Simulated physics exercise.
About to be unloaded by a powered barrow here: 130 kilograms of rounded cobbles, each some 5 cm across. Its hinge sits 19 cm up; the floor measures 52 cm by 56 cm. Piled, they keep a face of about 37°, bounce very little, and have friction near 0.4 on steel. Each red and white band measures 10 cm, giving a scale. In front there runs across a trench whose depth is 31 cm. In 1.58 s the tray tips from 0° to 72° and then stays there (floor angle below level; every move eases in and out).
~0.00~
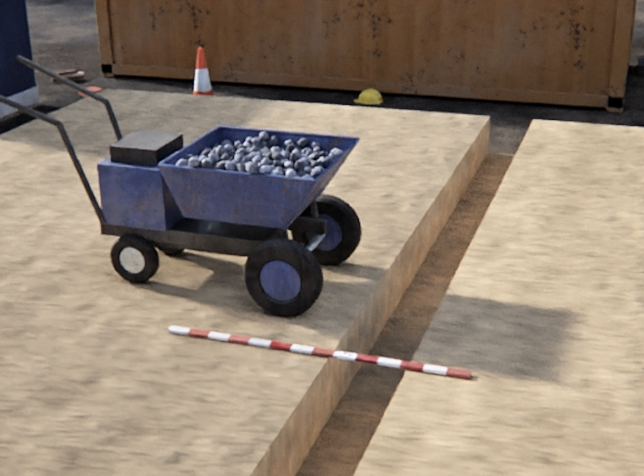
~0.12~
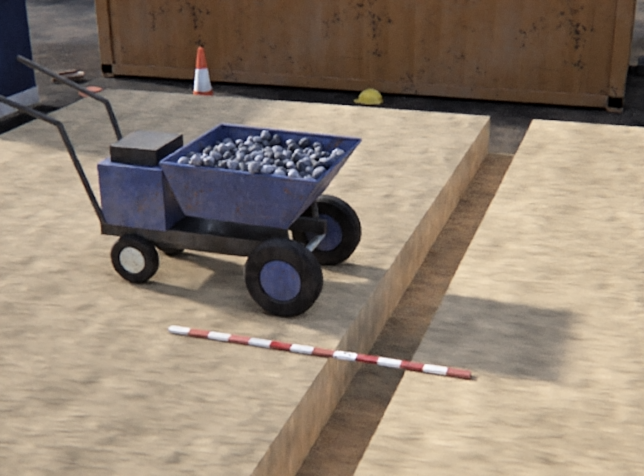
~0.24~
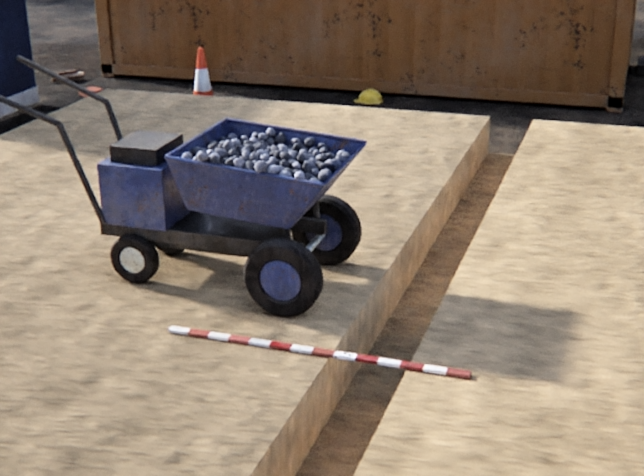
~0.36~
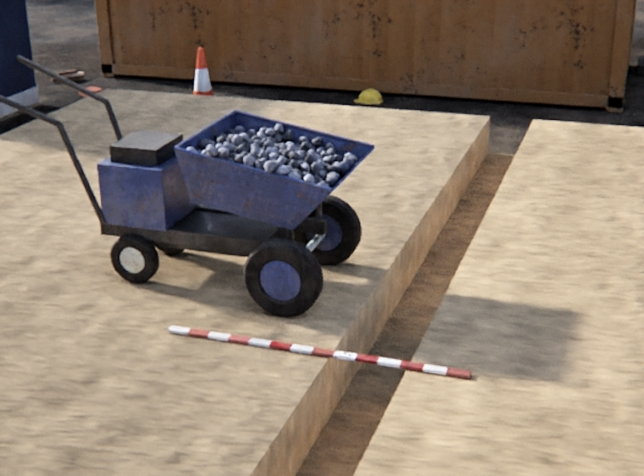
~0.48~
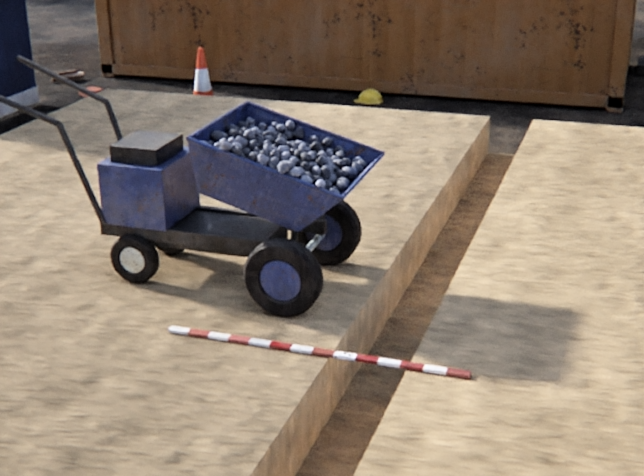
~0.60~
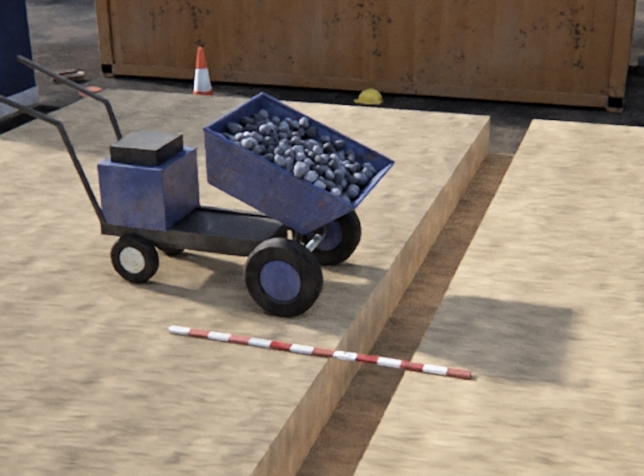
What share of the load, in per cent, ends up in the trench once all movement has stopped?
About 59 per cent.
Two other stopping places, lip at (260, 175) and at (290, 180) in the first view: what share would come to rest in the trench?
About 100 per cent from the first spot, about 85 from the second.
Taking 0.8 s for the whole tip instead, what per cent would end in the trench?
Probably about 45 in a hundred.
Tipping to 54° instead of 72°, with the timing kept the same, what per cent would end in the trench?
I'd guess some 25 in a hundred.
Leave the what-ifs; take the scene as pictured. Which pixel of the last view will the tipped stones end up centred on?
The resting stones are centred at roughly (431, 335).
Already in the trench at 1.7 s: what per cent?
Around 15 per cent of it, at that instant.
After 1.2 s the floor is at 61°; 99 % in the tray, 1 % in the trench; the foremost stones are at (407, 262).
After 1.7 s the floor is at 72°; 55 % in the tray, 17 % in the trench, 28 % past the trench; the foremost stones are at (517, 323).
After 2.0 s the floor is at 72°; 27 % in the tray, 30 % in the trench, 43 % past the trench; the foremost stones are at (588, 330).
After 4.0 s the floor is at 72°; 0 % in the tray, 59 % in the trench, 41 % past the trench; the foremost stones are at (623, 323).
